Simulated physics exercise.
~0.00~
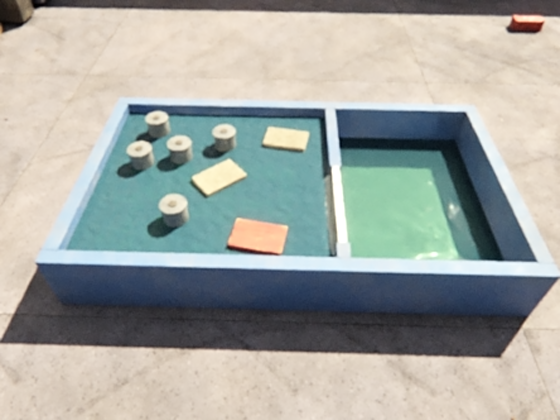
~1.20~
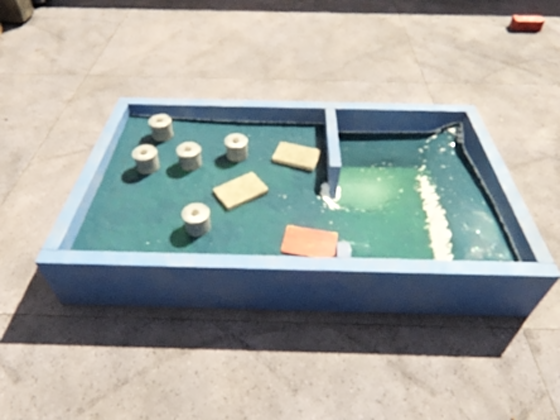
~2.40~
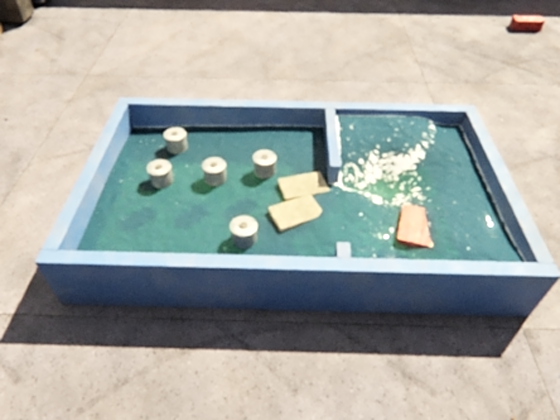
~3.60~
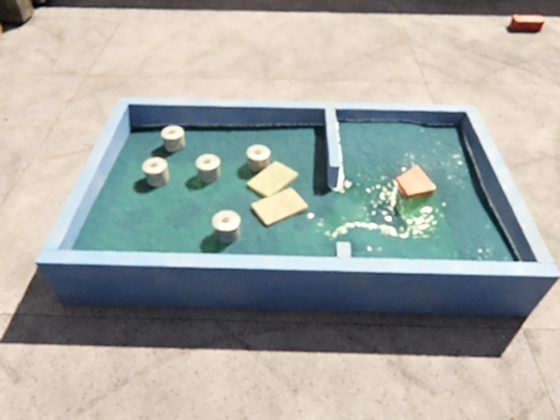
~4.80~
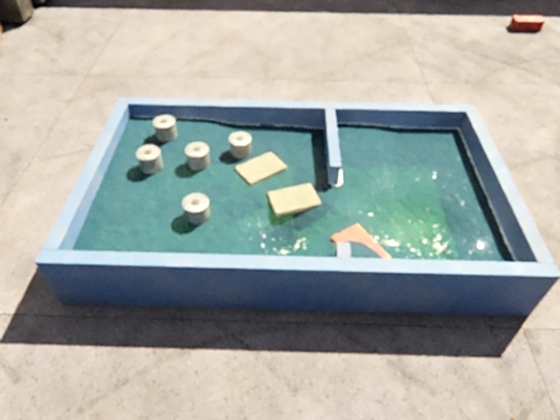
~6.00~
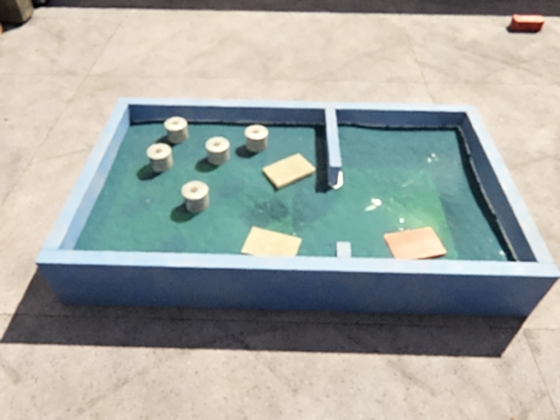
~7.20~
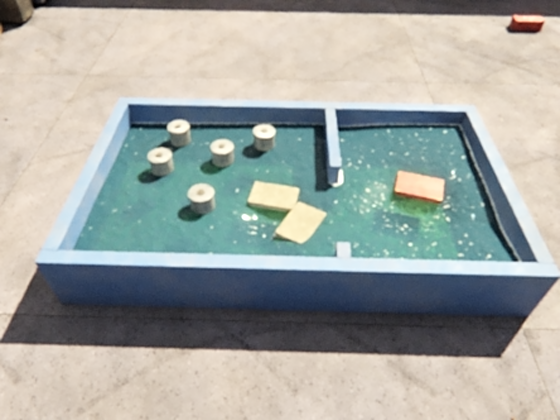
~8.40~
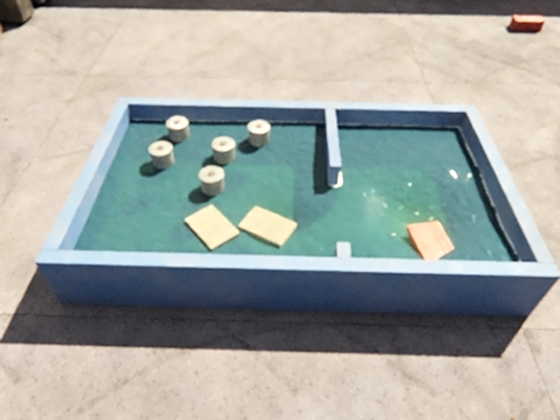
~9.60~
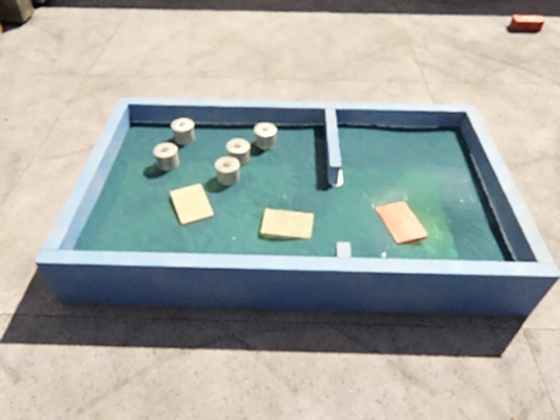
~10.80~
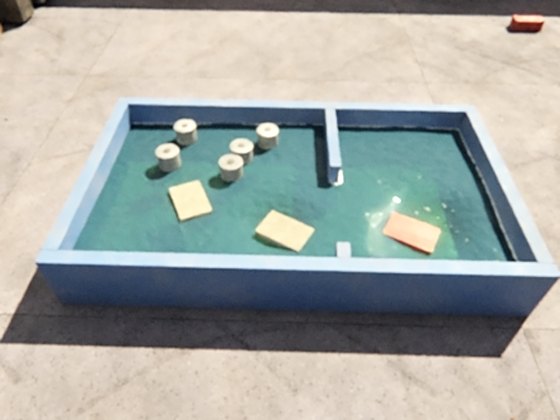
In a blue walled pool, water surges and the red float drifts into the right side.
